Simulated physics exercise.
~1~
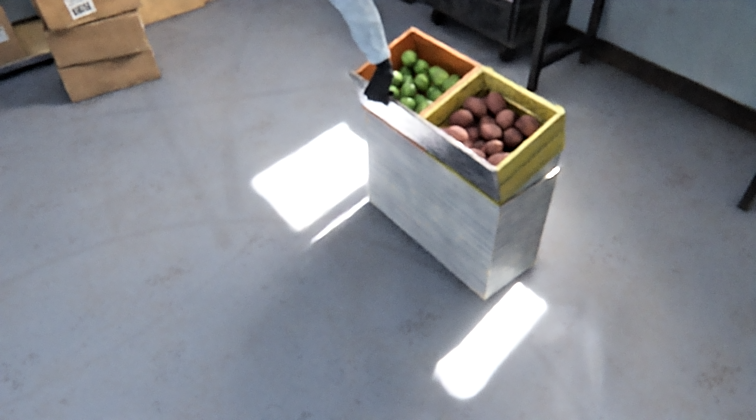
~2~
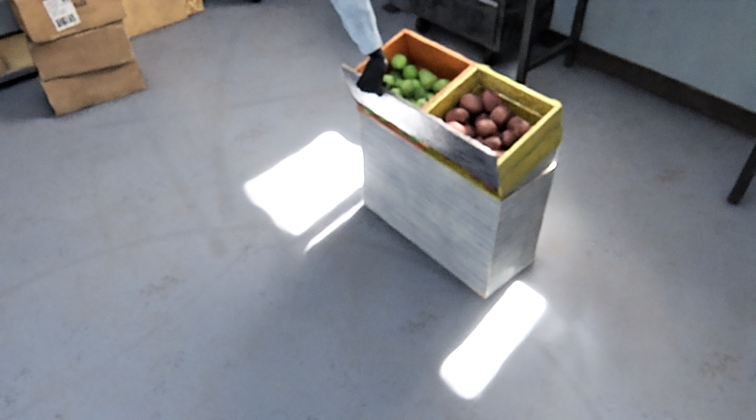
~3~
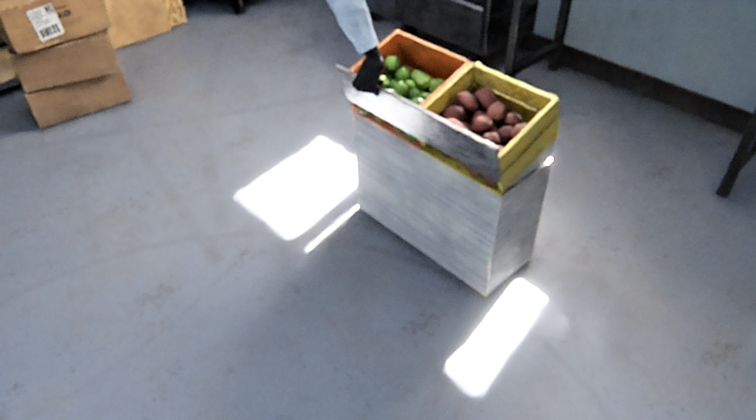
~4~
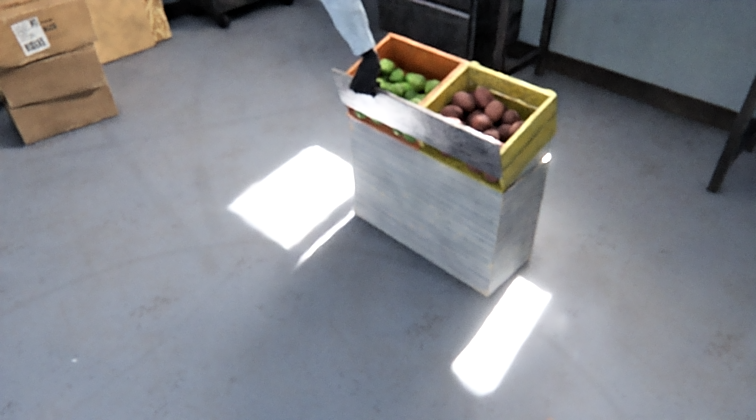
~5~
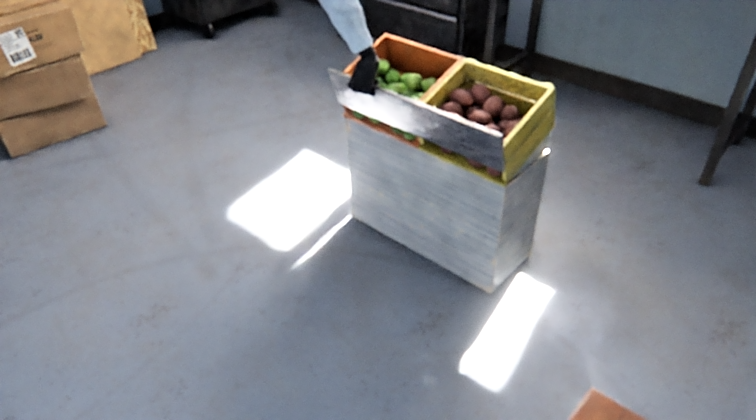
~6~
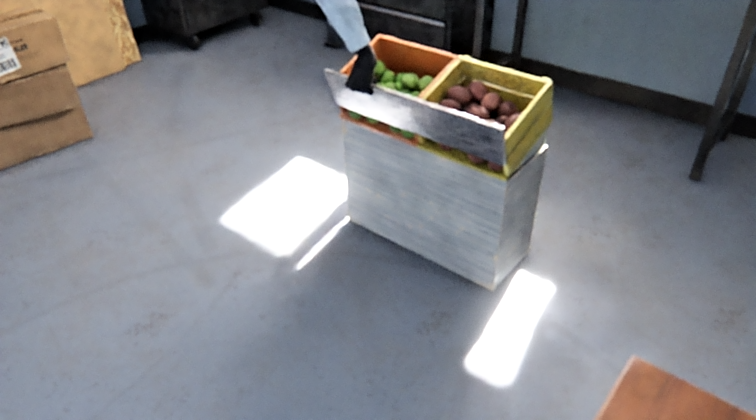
A gloved hand holds the metal gate of a stand while apples and potatoes stay put.
